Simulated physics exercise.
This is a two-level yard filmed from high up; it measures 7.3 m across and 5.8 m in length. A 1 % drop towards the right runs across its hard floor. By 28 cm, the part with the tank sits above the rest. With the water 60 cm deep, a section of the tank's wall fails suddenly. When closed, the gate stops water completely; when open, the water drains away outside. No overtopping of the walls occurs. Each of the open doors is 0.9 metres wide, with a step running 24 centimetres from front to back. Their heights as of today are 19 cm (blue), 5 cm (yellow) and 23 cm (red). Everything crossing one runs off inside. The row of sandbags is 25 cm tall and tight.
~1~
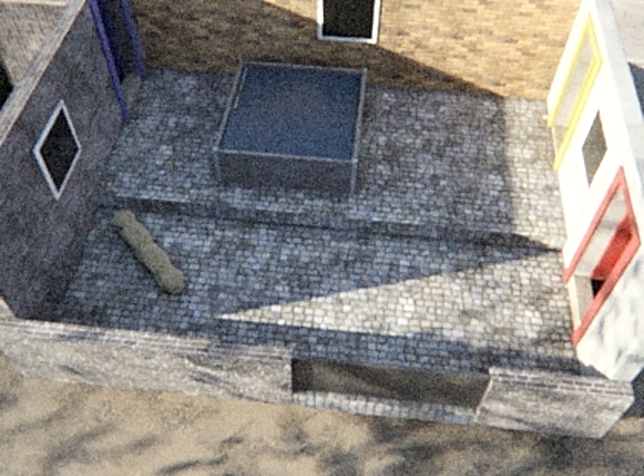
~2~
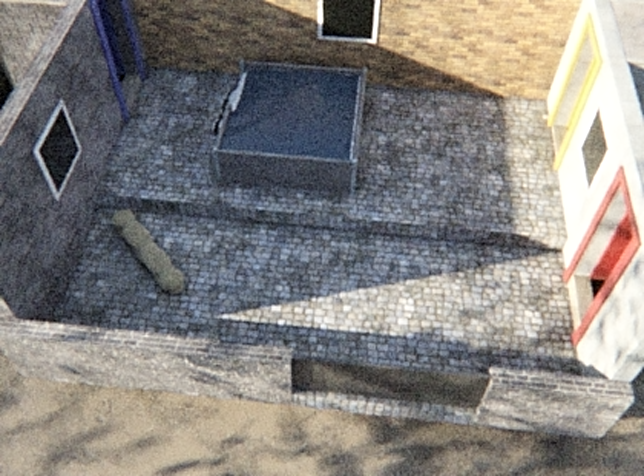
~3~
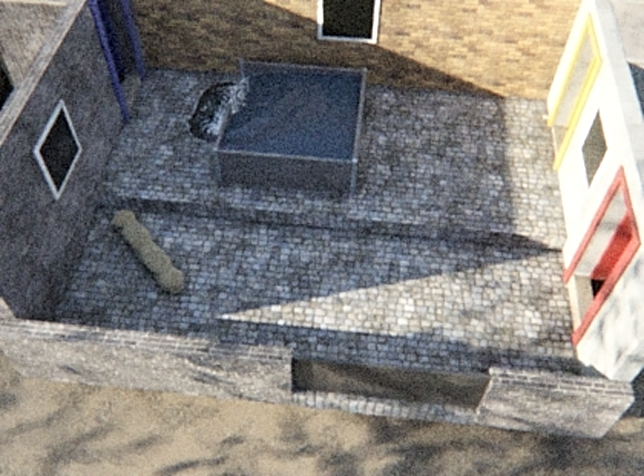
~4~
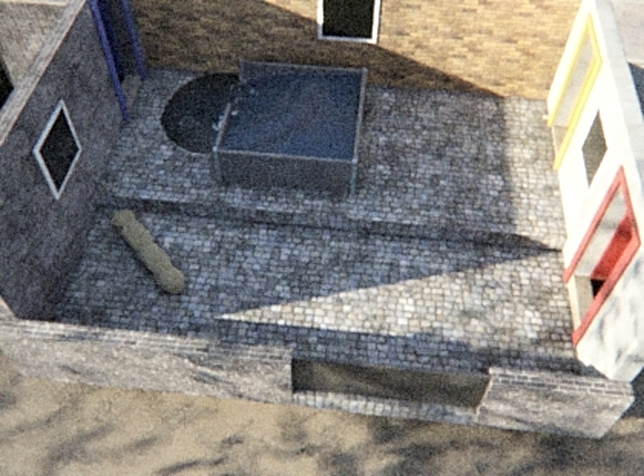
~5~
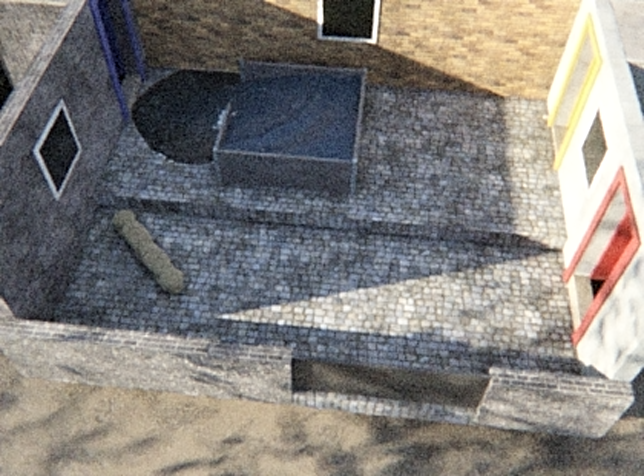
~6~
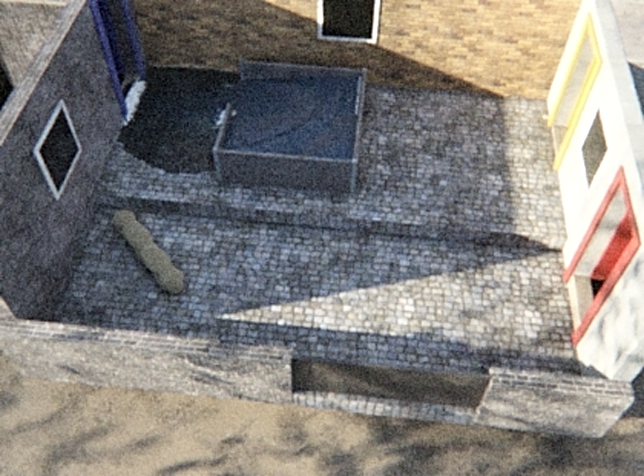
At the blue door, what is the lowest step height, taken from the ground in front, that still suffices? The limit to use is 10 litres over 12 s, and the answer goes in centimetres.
Roughly 35 cm above the ground.
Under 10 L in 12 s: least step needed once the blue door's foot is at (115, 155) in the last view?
Minimum: About 17 cm.
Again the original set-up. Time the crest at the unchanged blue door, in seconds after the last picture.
Around 1.0 s, give or take.
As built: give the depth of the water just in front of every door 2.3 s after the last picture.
Door by door in cm - blue 29, yellow 0, red 0.
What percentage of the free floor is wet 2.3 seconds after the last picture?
Close to 25 per cent of it is wet.
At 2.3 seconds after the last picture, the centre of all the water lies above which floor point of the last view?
The water is centred near (231, 135).
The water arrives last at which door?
It would be the red one.
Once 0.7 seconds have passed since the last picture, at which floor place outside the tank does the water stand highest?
Near (150, 66).
Then, 0.7 s after the last picture water covers 10 % of the floor, deepest (46 cm) near (150, 66); 35 cm at the blue door, 32 litres in over its 19 cm step.
Then, 2.3 s after the last picture water covers 25 % of the floor, deepest (30 cm) near (139, 92); 29 cm at the blue door, 159 litres in over its 19 cm step.
Then, 11.3 s after the last picture water covers 85 % of the floor, deepest (16 cm) near (426, 379); 6 cm at the blue door, 189 litres in over its 19 cm step.
At the blue door as built, the water peaked near 39 cm, 1.1 s after the last picture.
Run again over the same 12 s with other heights there, 30 litres in over 30.5 cm, 1 litre over 41 cm. The limit of 10 litres is kept from about 35 cm up.
